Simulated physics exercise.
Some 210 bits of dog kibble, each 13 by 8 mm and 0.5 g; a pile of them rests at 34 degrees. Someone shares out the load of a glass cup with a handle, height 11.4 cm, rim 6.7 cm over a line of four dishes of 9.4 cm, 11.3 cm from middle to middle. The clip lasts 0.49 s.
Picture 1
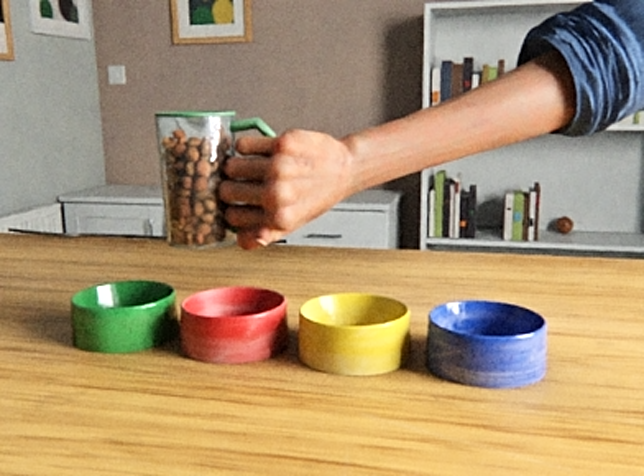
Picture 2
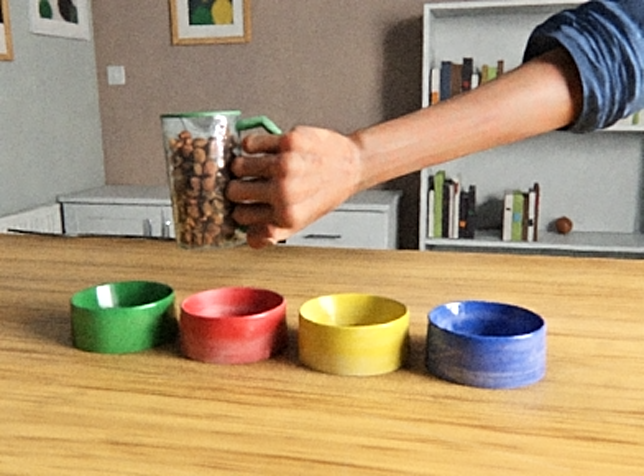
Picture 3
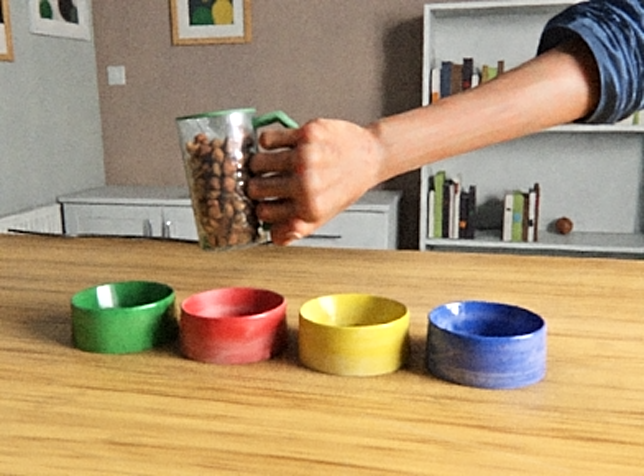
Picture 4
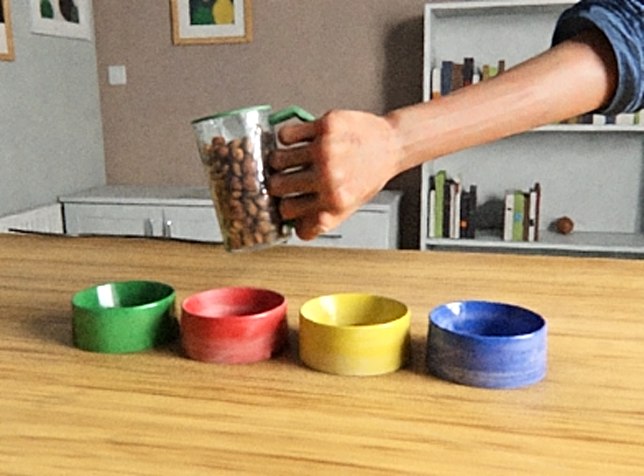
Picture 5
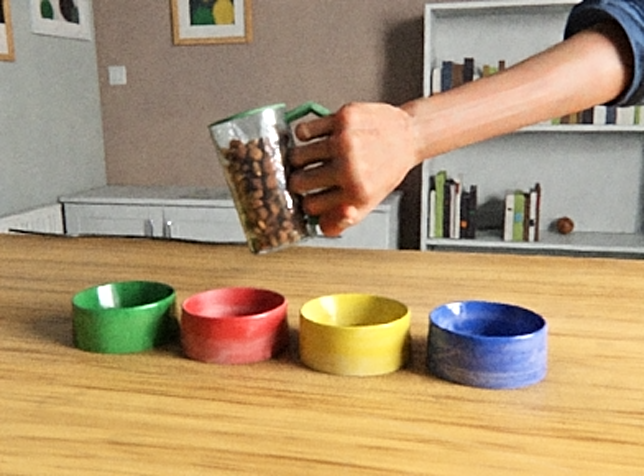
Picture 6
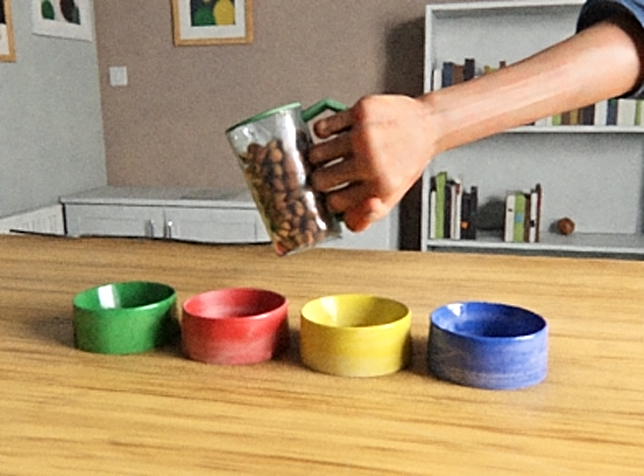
On a wooden table stood green, red, yellow and blue dishes in a row, and above them a hand moved a clear cup of brown kibble to the right, gradually tilting it leftward.
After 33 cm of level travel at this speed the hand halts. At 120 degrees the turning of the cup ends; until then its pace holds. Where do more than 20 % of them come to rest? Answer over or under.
Red under, blue over, green under, yellow under, counter under.
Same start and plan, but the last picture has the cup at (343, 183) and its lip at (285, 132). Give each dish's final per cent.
Red 0; blue 100; green 0; yellow 0.
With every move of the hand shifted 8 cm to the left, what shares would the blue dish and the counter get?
In that case blue 0, counter 30.
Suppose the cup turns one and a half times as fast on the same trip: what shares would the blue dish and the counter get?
Then: Blue 100, counter 0.
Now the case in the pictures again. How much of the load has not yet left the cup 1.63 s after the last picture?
Roughly 100 per cent.
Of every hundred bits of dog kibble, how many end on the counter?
Some 0 per cent.
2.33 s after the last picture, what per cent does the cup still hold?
About 30 per cent.
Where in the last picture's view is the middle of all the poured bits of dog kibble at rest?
At about (489, 337).
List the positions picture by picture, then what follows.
Cup at (199, 179), tilt 0 degrees, lip at (161, 114), moved 0.0 cm; middle of the pieces at (200, 189); green dish at (124, 295); red dish at (234, 302); yellow dish at (354, 310); blue dish at (486, 318), in the first frame.
Cup at (206, 179), tilt 2 degrees, lip at (166, 116), moved 0.8 cm; middle of the pieces at (207, 190), in the second frame.
Cup at (225, 180), tilt 6 degrees, lip at (181, 120), moved 2.6 cm; middle of the pieces at (227, 190), in the third frame.
Cup at (246, 180), tilt 11 degrees, lip at (197, 123), moved 4.5 cm; middle of the pieces at (249, 190), in the fourth frame.
Cup at (266, 181), tilt 16 degrees, lip at (213, 128), moved 6.3 cm; middle of the pieces at (270, 190), in the fifth frame.
Cup at (287, 182), tilt 20 degrees, lip at (230, 133), moved 8.2 cm; middle of the pieces at (292, 191); green dish at (125, 296); red dish at (235, 303); yellow dish at (355, 311); blue dish at (487, 320), in the sixth frame.
Then, 0.98 s after the last picture, tilt 66 degrees; cup holds 100 %.
Then, 1.63 s after the last picture, tilt 97 degrees; cup holds 100 %.
Then, 2.33 s after the last picture, tilt 120 degrees; cup holds 30 %, blue 65 %.
In the end, red 0 %, blue 100 %, green 0 %, yellow 0 %, counter 0 %.
